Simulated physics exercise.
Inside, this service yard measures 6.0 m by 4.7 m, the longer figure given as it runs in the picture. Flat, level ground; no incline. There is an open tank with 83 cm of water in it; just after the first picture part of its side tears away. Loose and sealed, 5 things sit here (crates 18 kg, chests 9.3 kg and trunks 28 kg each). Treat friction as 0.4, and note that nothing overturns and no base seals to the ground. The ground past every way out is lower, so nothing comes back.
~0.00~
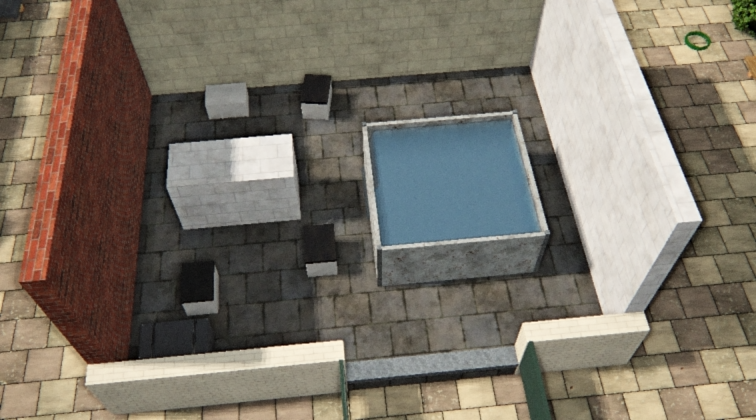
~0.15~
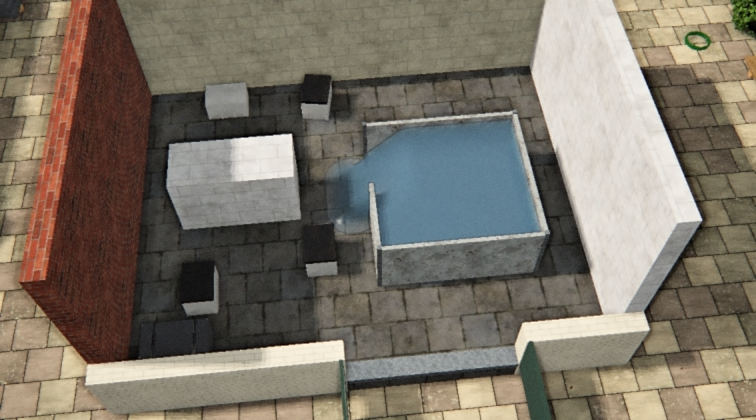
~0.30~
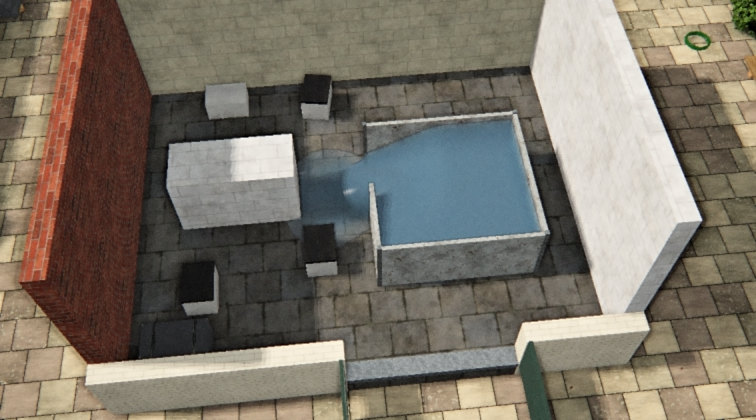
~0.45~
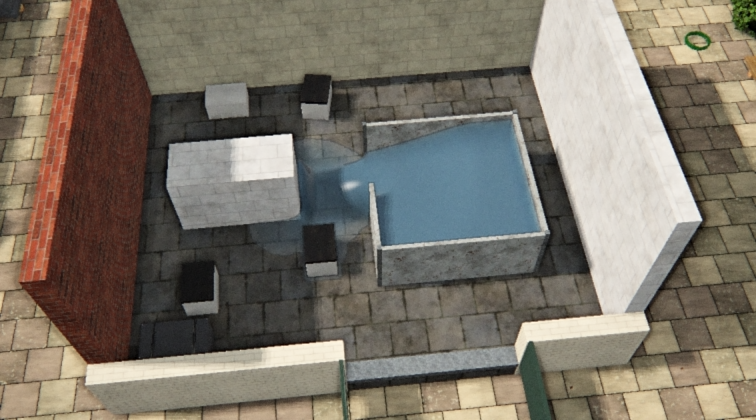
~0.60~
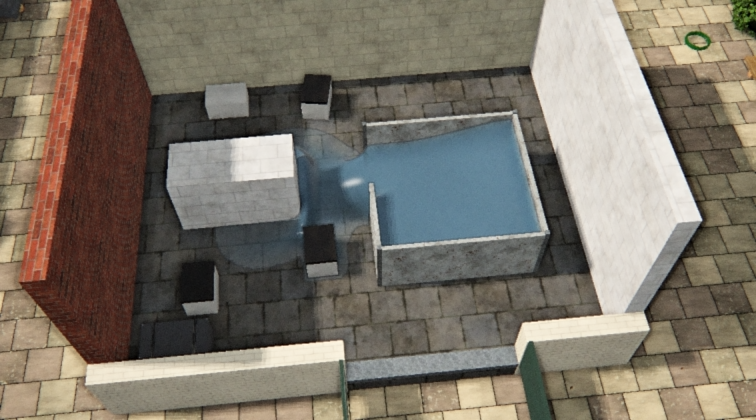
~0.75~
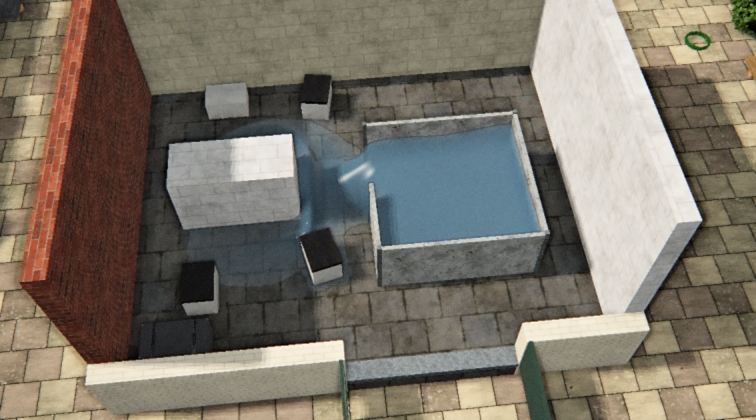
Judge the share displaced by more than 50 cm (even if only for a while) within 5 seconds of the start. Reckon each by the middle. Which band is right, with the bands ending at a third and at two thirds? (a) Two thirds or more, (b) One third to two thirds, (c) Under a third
Two thirds or more.
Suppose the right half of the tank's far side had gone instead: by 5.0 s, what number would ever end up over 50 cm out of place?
The count would be 3.
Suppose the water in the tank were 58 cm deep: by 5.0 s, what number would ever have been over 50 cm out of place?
Then 5.
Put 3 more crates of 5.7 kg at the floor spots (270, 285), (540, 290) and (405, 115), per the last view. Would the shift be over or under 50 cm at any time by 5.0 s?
Reading them off in order: Clears the mark, not beyond, clears the mark.
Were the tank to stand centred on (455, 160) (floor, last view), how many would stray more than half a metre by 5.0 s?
Then 5 of them would.
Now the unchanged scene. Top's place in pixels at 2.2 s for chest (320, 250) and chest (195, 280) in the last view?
First one near (387, 356), second near (138, 295).
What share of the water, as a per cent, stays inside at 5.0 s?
About 96 per cent.
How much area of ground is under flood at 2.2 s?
Close to 19 m2, I'd say.
After 1.1 s 1 of 5 are over 50 cm from their spots; 0 afloat.
After 2.2 s 4 of 5 are over 50 cm from their spots; 3 afloat.
After 3.5 s 4 of 5 are over 50 cm from their spots; 3 afloat.
After 5.0 s 5 of 5 are over 50 cm from their spots, and 5 have been at some point; 3 afloat.
